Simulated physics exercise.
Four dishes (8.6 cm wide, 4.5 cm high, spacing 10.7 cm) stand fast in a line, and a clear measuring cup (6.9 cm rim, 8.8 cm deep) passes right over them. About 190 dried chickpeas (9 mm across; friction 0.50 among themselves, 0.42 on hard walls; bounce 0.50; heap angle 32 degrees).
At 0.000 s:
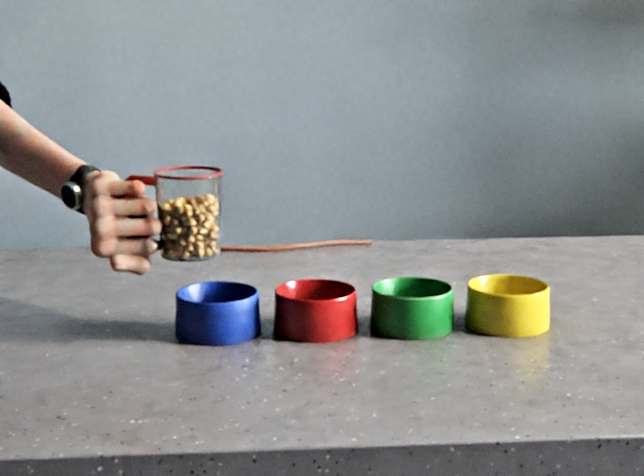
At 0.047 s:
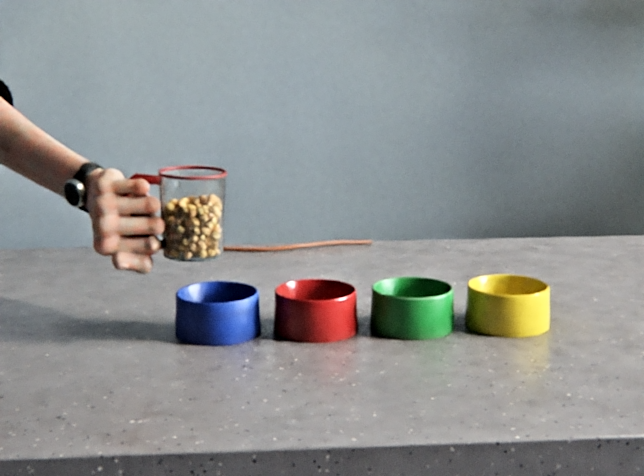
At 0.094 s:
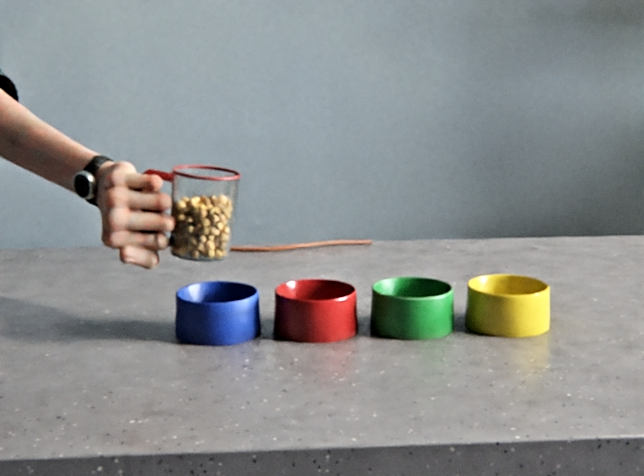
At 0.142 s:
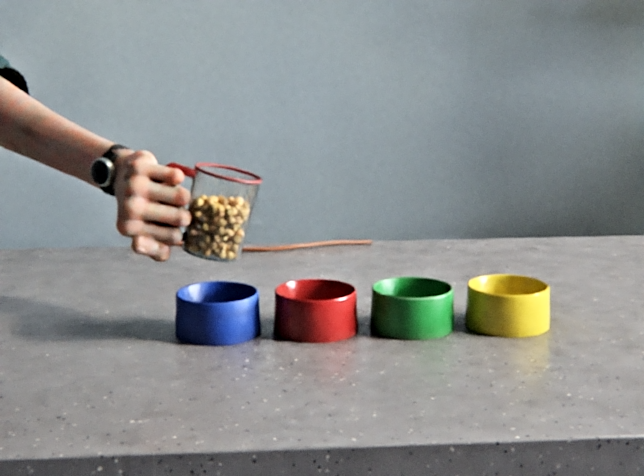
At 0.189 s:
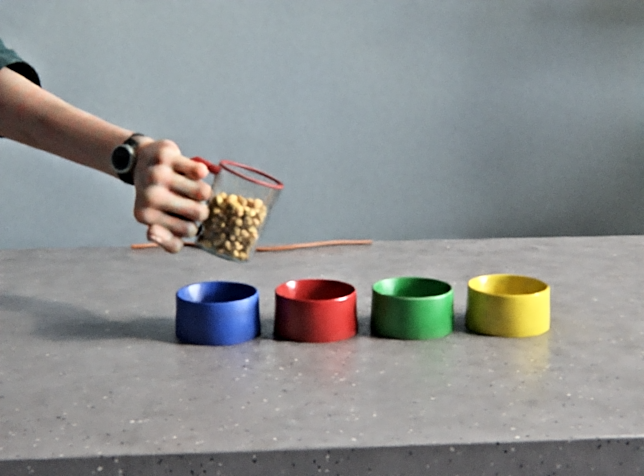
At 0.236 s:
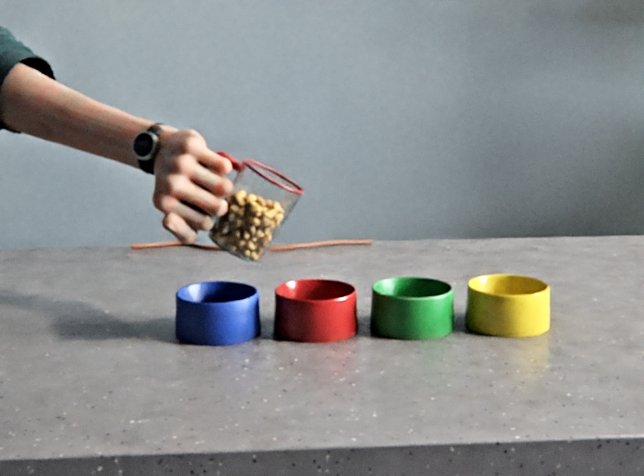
On a speckled gray counter, a hand held a clear measuring cup of dried chickpeas by its handle, then moved it right above the blue dish toward the red one, steadily tilting it rightward.
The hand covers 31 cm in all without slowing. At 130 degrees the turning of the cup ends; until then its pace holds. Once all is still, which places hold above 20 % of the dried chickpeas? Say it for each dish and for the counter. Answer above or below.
Red below, blue below, green below, yellow above, counter below.
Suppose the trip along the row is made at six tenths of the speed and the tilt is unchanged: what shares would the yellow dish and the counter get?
Then: Yellow 0, counter 10.
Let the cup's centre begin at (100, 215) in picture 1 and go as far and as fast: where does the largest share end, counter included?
The winner: Green.
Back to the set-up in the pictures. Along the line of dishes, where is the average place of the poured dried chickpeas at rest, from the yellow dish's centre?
Some 1 cm to the right.
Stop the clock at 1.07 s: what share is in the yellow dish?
About 95 per cent by then.
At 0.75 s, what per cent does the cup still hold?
Roughly 95 per cent.
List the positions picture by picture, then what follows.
In the first frame, cup at (189, 214), tilt 0 degrees, lip at (221, 172), moved 0.0 cm; middle of the pieces at (189, 229); blue dish at (217, 293); red dish at (316, 290); green dish at (413, 288); yellow dish at (508, 286).
In the second frame, cup at (193, 214), tilt 2 degrees, lip at (226, 173), moved 0.4 cm; middle of the pieces at (192, 229).
In the third frame, cup at (203, 214), tilt 6 degrees, lip at (239, 176), moved 1.4 cm; middle of the pieces at (201, 228).
In the fourth frame, cup at (219, 213), tilt 14 degrees, lip at (260, 180), moved 3.2 cm; middle of the pieces at (216, 228).
In the fifth frame, cup at (237, 213), tilt 21 degrees, lip at (282, 186), moved 5.0 cm; middle of the pieces at (231, 227).
In the sixth frame, cup at (254, 213), tilt 29 degrees, lip at (302, 192), moved 6.8 cm; middle of the pieces at (246, 225); blue dish at (217, 293); red dish at (316, 290); green dish at (413, 288); yellow dish at (508, 286). Its pace works out near 165 degrees a second; the hand travels 39 cm a second.
After 0.54 s, tilt 80 degrees; cup holds 100 %.
After 0.75 s, tilt 114 degrees; cup holds 95 %, yellow 5 %.
After 1.07 s, tilt 130 degrees; cup holds 0 %, yellow 95 %.
By 1.5 s all is still; red 0 %, blue 0 %, green 0 %, yellow 95 %, counter 5 %.
